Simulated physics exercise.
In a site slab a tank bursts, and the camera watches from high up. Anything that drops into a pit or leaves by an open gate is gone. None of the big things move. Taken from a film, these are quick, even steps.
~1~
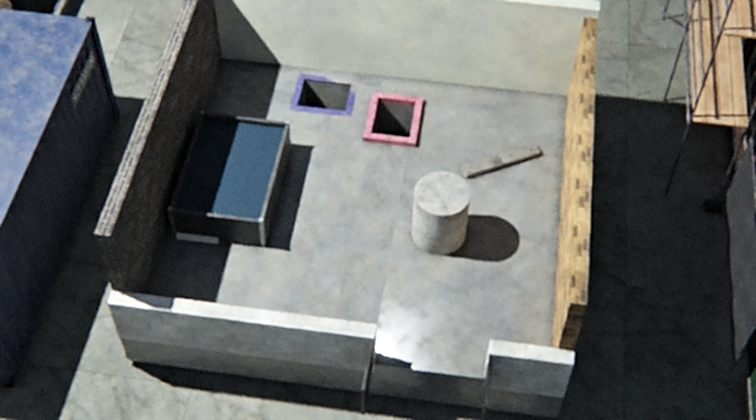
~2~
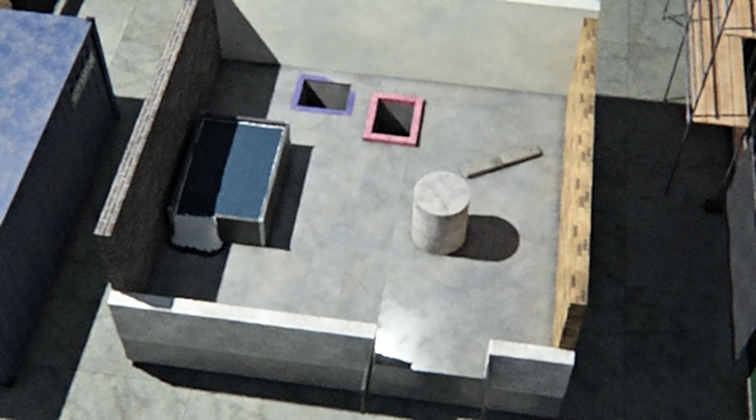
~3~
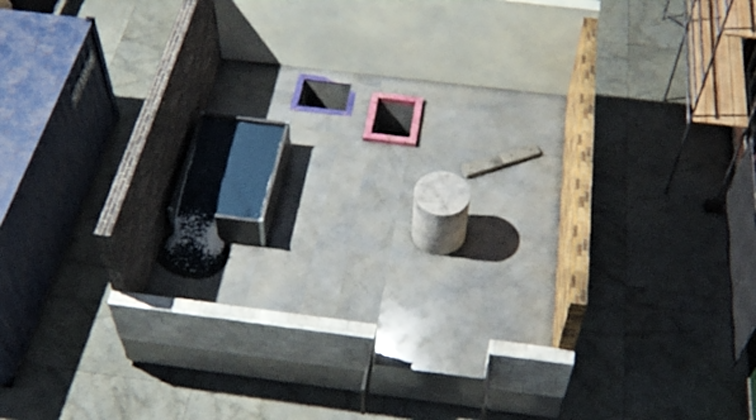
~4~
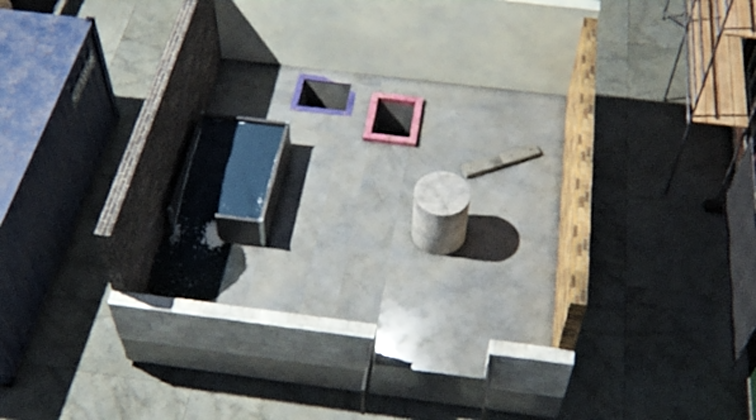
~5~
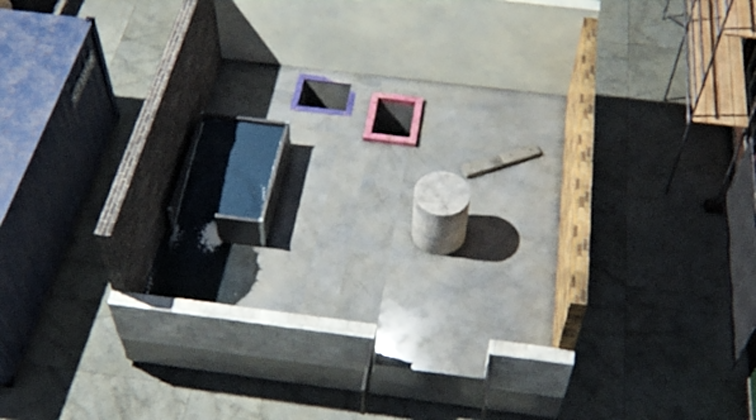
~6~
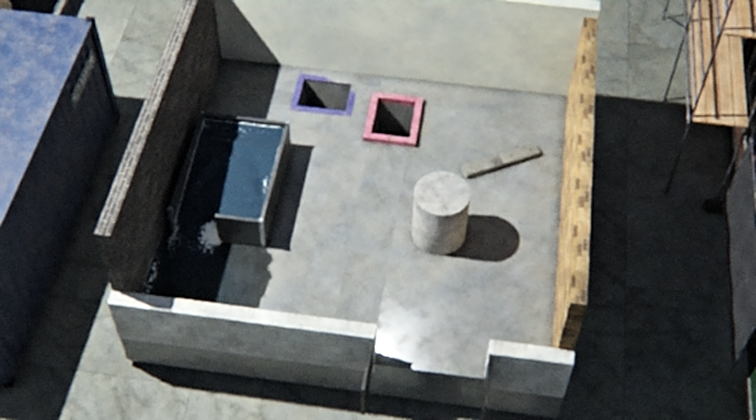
Dark water bursts from the near left corner of a glass-sided tank in a grey, walled concrete yard, viewed from high above by a still camera. A pale cylinder and a loose plank lie to the right of two square openings, one framed in purple and one in pink, with a blue container outside at left. The water drops to the slab, foams, and spreads toward the low front wall and a little rightward.
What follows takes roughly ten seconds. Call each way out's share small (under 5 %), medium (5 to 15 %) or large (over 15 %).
Small, medium or large: The gate gets a medium share; the blue pit gets a small share; the pink pit gets a small share.
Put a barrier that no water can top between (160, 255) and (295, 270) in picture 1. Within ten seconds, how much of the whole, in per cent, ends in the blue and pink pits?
Percent shares - blue: 10; pink: 0.
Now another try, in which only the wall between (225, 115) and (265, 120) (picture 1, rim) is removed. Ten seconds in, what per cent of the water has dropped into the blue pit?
Blue: About 50 %.
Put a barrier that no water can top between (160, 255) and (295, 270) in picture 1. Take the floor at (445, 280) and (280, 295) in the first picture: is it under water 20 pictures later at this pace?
Swamped, then spared.
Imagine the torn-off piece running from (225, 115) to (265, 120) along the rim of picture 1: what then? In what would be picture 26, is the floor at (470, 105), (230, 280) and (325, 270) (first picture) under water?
Point 1: Inundated; point 2: Unwetted; point 3: Unwetted.
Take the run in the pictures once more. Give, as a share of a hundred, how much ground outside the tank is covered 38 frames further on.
I'd guess some 65 per cent.
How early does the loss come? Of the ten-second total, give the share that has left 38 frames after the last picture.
Close to 25 per cent, I'd say.
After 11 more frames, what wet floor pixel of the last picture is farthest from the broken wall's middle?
I'd put it around (396, 353).
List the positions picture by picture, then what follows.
The first frame shows still water in the tank at (231, 168).
In the second frame, the front is at (214, 253), out from the gap at (197, 227).
In the third frame, the front is at (193, 275), out from the gap at (197, 229).
In the fourth frame, water pours out at (198, 229) and has run to a hidden place.
In the fifth frame, the front is at a hidden place, out from the gap at (197, 229).
In the sixth frame, the front is at a hidden place, out from the gap at (197, 229).
A moment on, water covers 10 % of the floor; the gate 0 %, the blue pit 0 %, the pink pit 0 %.
Next, water covers 15 % of the floor; the gate 0 %, the blue pit 0 %, the pink pit 0 %.
Then, water covers 45 % of the floor; the gate 1 %, the blue pit 0 %, the pink pit 0 %.
Later, water covers 65 % of the floor; the gate 2 %, the blue pit 0 %, the pink pit 0 %.
In the end, water covers 90 % of the floor; the gate 9 %, the blue pit 1 %, the pink pit 0 %.
